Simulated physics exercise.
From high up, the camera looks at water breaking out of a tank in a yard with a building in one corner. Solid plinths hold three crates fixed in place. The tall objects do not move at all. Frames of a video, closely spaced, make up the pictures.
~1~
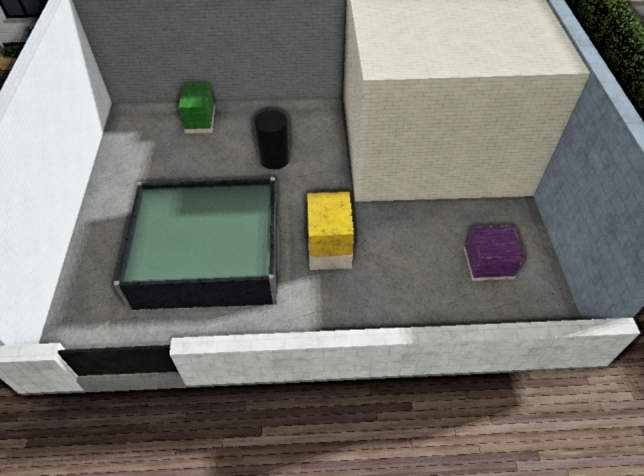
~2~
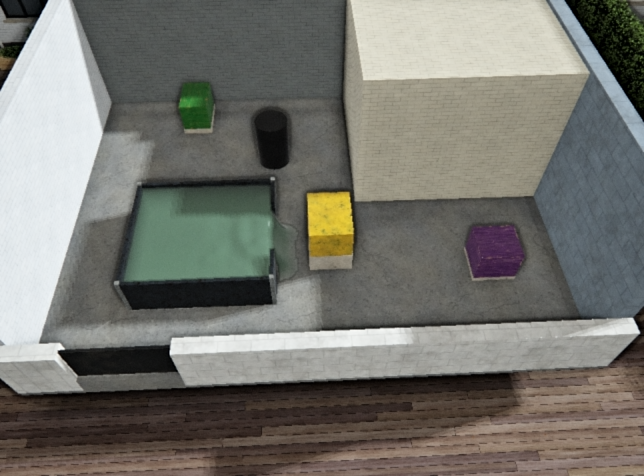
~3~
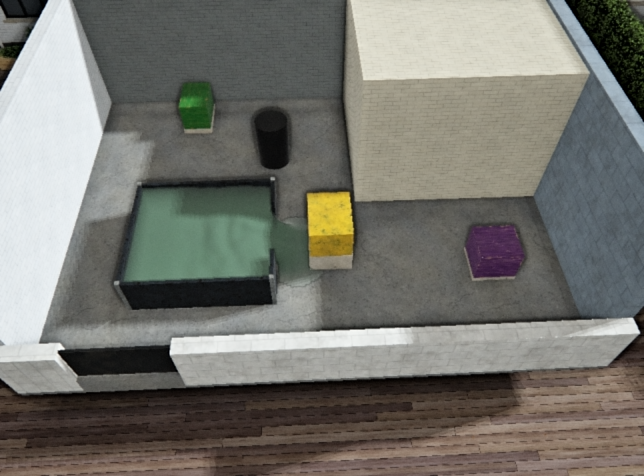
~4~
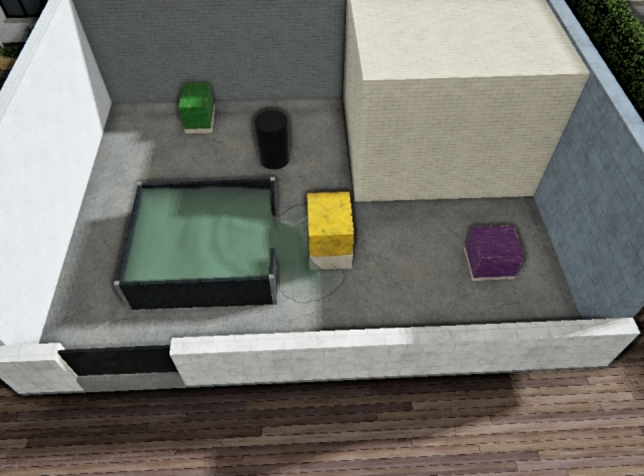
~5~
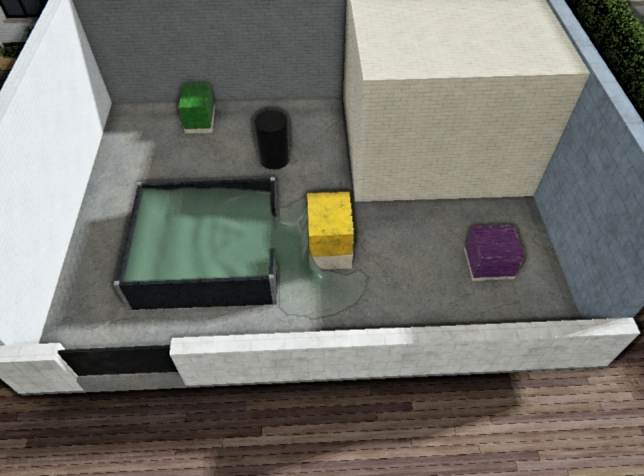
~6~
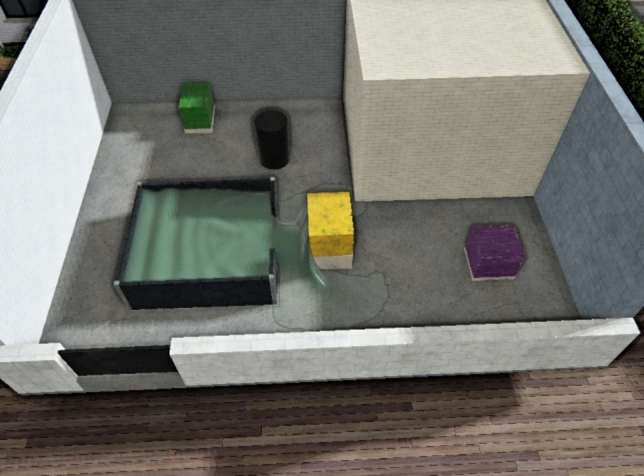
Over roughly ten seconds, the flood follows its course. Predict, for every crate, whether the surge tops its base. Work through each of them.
My prediction: The yellow crate gets topped; the green crate gets topped; the purple crate gets topped.
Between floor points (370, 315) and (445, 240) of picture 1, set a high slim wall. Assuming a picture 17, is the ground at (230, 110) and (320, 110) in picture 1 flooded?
As listed: Dry, flooded.
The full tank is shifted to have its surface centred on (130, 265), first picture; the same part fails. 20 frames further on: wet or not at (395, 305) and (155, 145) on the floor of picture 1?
The first spot is wetted, while the second is not reached.
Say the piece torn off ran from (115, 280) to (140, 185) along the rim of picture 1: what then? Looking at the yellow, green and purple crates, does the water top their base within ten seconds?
Yellow crate stays untouched, green crate gets drenched, purple crate gets drenched.
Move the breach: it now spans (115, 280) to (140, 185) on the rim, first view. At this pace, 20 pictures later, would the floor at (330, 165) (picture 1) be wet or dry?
Untouched.
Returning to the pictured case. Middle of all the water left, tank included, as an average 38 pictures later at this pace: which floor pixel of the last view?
The balance point is around (285, 232).
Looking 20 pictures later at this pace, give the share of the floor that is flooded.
I'd say close to 60 per cent.
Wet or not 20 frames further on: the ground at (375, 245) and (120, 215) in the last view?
First spot spared, second spot spared.
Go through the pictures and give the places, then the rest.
The water tank at (202, 231) is whole and still, in the first frame.
Water pours out at (272, 243) and has run to (287, 227), in the second frame.
The front is at (317, 274), out from the gap at (273, 244), in the third frame.
The front is at (336, 280), out from the gap at (273, 245), in the fourth frame.
The front is at a hidden place, out from the gap at (273, 244), in the fifth frame.
The front is at (376, 307), out from the gap at (273, 244), in the sixth frame.
A moment on, water covers 25 % of the floor; the yellow crate water round its plinth, the green crate not reached, the purple crate not reached.
Next, water covers 40 % of the floor; the yellow crate water round its plinth, the green crate not reached, the purple crate water round its plinth.
Then, water covers 60 % of the floor; the yellow crate water round its plinth, the green crate water round its plinth, the purple crate water round its plinth.
Later, water covers 90 % of the floor; the yellow crate water round its plinth, the green crate water round its plinth, the purple crate water round its plinth.
In the end, water covers 100 % of the floor; the yellow crate was topped, the green crate was topped, the purple crate was topped.
